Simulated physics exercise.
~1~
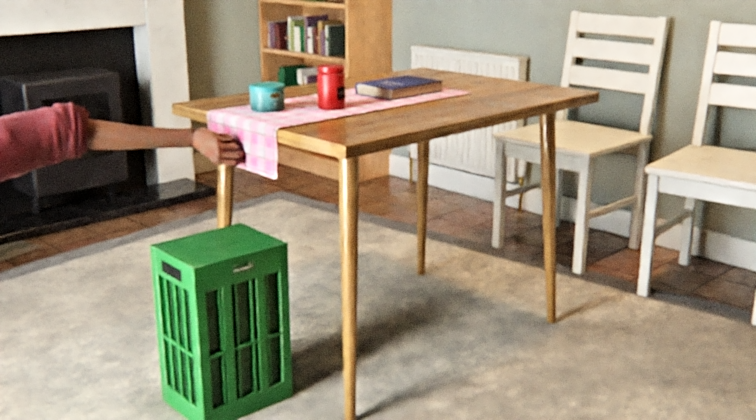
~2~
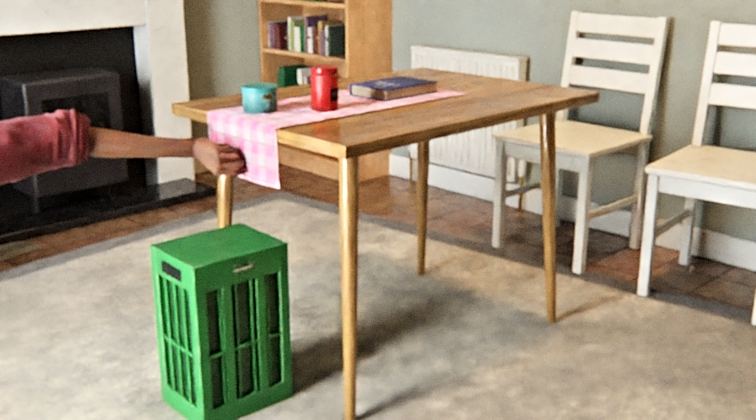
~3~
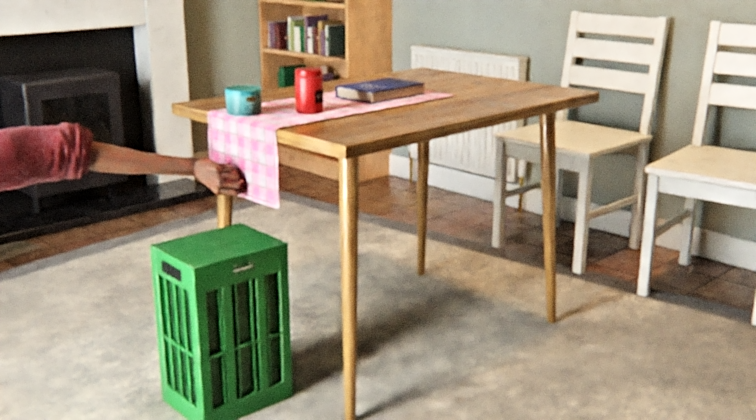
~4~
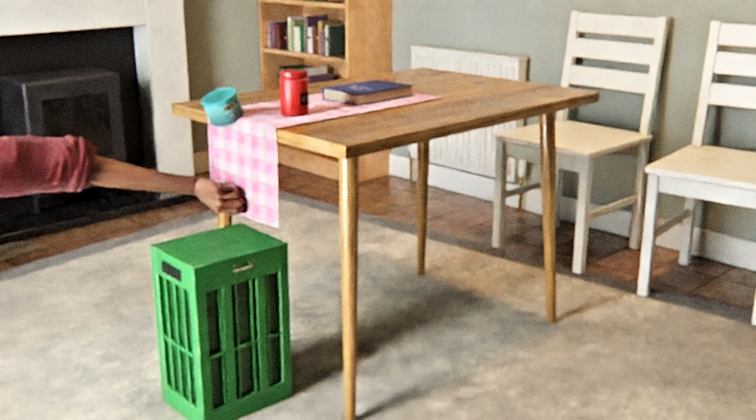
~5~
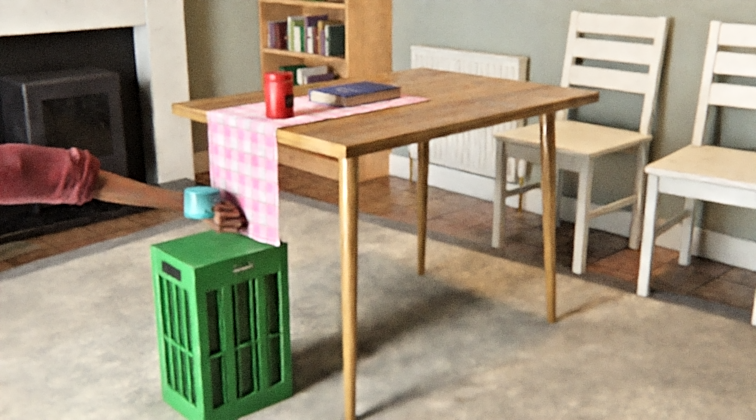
In a room with a wooden table, a hand slowly pulled the hanging end of a pink checked runner down towards a green crate, drawing a book, red jar and turquoise tub leftward until the tub tipped over the edge, while the jar stayed upright on top.
